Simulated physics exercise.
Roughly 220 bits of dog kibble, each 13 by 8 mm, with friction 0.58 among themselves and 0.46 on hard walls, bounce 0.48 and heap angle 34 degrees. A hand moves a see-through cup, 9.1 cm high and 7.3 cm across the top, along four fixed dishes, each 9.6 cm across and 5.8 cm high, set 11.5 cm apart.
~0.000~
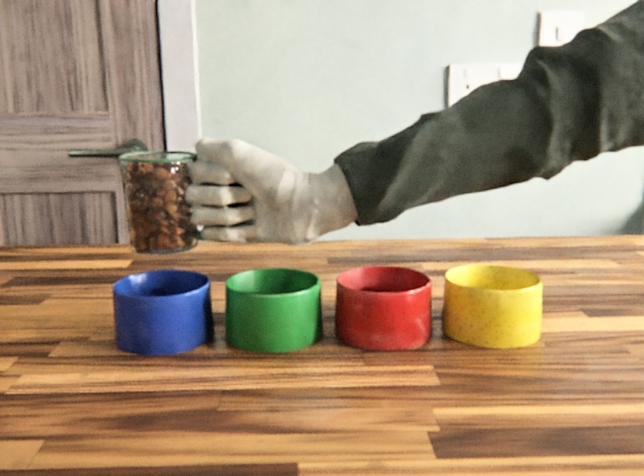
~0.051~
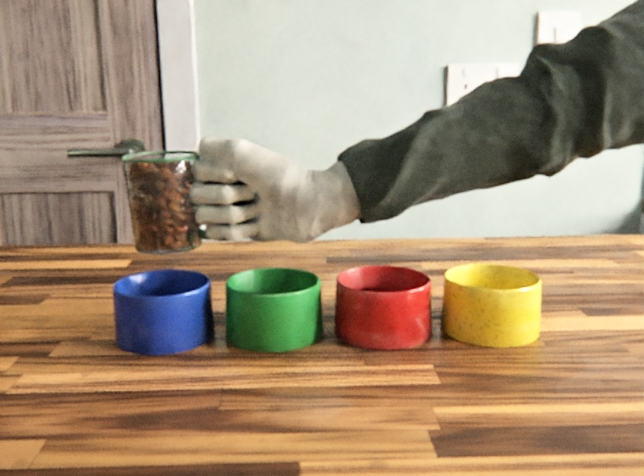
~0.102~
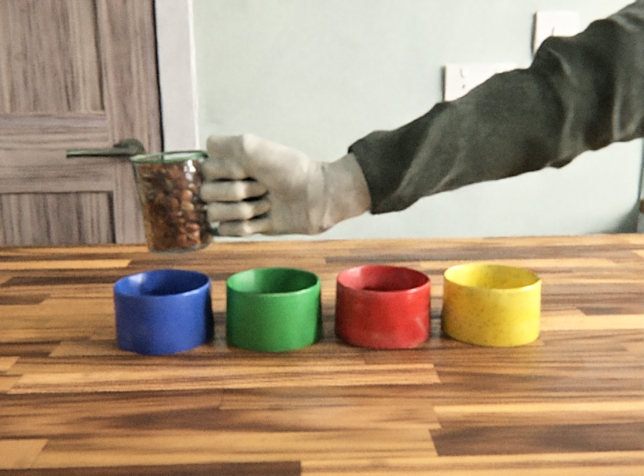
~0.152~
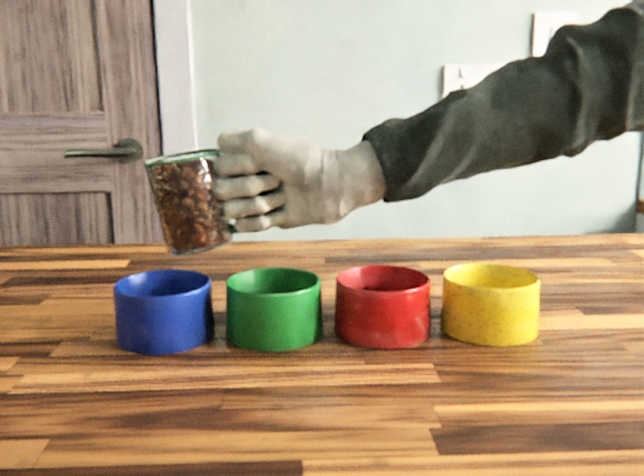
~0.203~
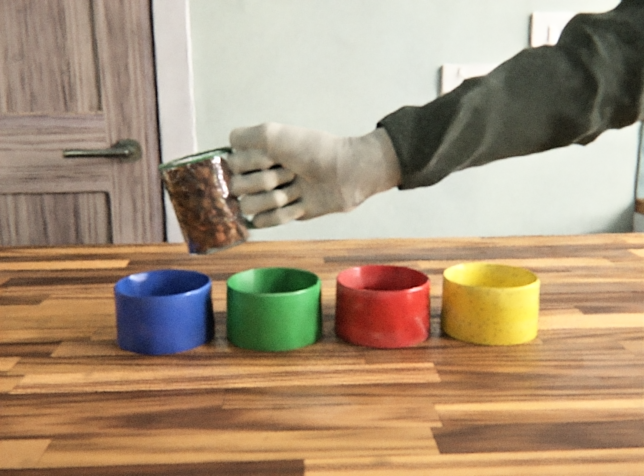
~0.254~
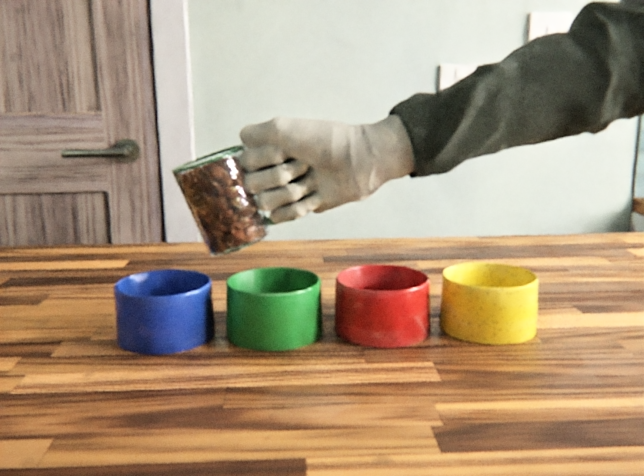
A gloved hand moves a clear cup of brown pieces right, tilting it above colored dishes.
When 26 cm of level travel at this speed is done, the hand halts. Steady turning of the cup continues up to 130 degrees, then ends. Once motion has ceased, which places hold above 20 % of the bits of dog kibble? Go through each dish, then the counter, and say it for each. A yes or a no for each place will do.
Red - yes; blue - no; green - no; yellow - no; counter - no.
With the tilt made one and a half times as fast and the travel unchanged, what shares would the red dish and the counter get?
Then red would get 90 and the counter 0.
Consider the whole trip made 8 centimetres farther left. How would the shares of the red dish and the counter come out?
Red 0, counter 0.
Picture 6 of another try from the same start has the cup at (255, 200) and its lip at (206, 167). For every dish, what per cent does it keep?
You'd end up with red at 100, blue at 0, green at 0 and yellow at 0.
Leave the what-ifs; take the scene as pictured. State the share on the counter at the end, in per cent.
Estimate: Close to 0 %.
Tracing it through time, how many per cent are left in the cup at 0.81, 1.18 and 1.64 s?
100, 85, 0.
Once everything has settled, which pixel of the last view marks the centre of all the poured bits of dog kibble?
Centre at rest, approx.: (375, 304) px.
Then, at 0.81 s, tilt 71 degrees; cup holds 100 %.
After 1.18 s, tilt 106 degrees; cup holds 85 %, red 10 %.
Then, at 1.64 s, tilt 130 degrees; cup holds 0 %, red 100 %.
At rest (2.1 s), red 100 %, blue 0 %, green 0 %, yellow 0 %, counter 0 %.
